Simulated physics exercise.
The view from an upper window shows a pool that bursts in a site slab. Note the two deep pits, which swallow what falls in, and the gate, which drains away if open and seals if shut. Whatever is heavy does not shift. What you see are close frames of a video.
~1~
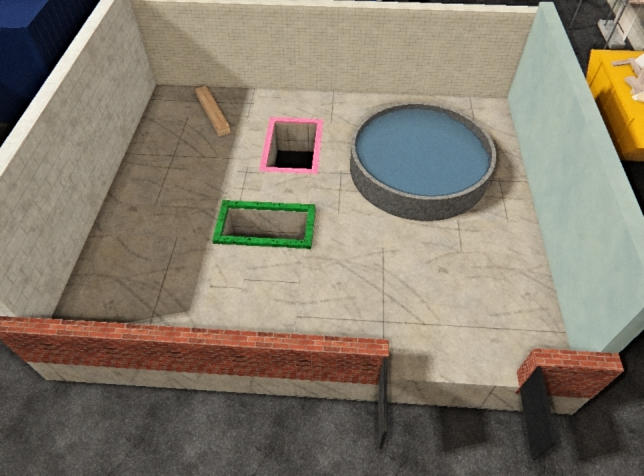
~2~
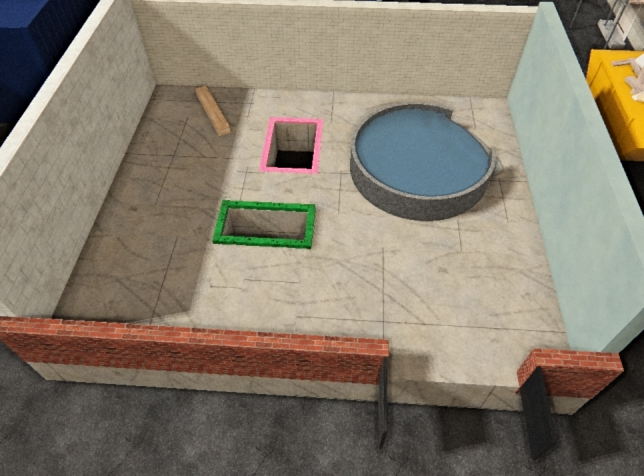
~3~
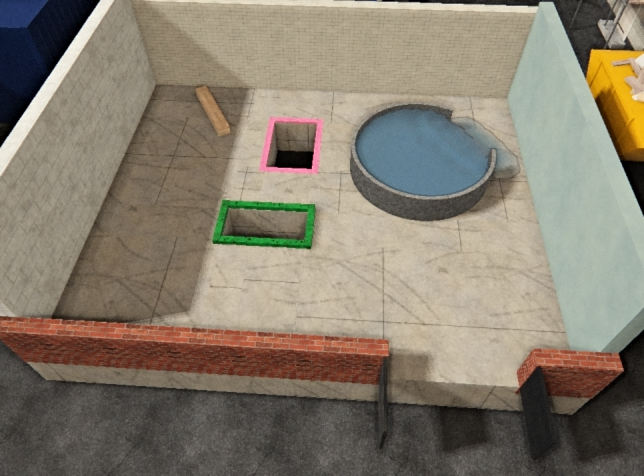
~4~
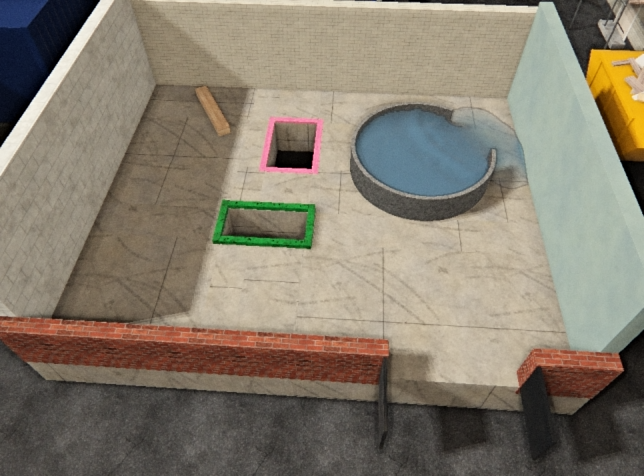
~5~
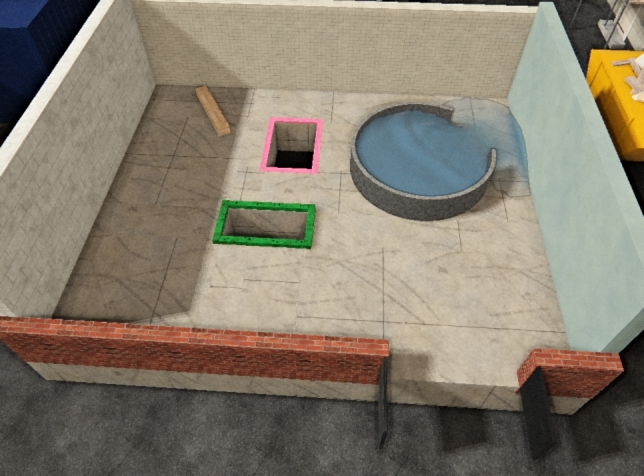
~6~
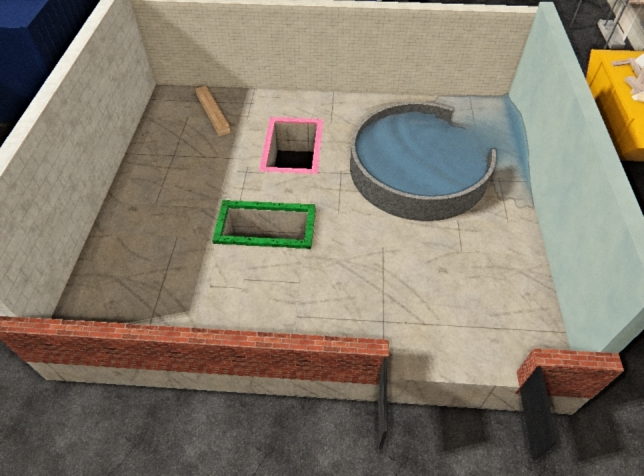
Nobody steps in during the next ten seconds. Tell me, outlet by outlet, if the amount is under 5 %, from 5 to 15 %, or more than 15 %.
Going through them: The gate receives from 5 to 15 %; the green pit receives less than 5 %; the pink pit receives more than 15 %.
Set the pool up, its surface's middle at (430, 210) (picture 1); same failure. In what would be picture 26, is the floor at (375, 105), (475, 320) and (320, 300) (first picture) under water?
Looking at all three, I'd call them swamped, swamped, bone dry.
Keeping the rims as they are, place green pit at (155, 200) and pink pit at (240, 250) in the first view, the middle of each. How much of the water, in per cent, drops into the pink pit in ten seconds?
The pink pit takes 4 per cent.
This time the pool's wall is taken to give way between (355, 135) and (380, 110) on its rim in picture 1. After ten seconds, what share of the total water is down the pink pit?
The pink pit takes 45 per cent.
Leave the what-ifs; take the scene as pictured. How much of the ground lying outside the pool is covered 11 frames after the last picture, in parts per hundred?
Some 15 in a hundred.
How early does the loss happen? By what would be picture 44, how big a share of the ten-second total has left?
Close to 50 out of every hundred.
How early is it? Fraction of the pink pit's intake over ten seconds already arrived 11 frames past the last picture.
Near 0 in a hundred.
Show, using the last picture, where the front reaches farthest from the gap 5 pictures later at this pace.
The front tops out at about (538, 244).
A moment on, water covers 10 % of the floor; the gate 0 %, the green pit 0 %, the pink pit 0 %.
Next, water covers 15 % of the floor; the gate 0 %, the green pit 0 %, the pink pit 0 %.
Then, water covers 35 % of the floor; the gate 0 %, the green pit 0 %, the pink pit 3 %.
Later, water covers 45 % of the floor; the gate 5 %, the green pit 0 %, the pink pit 9 %.
In the end, water covers 75 % of the floor; the gate 10 %, the green pit 0 %, the pink pit 18 %.
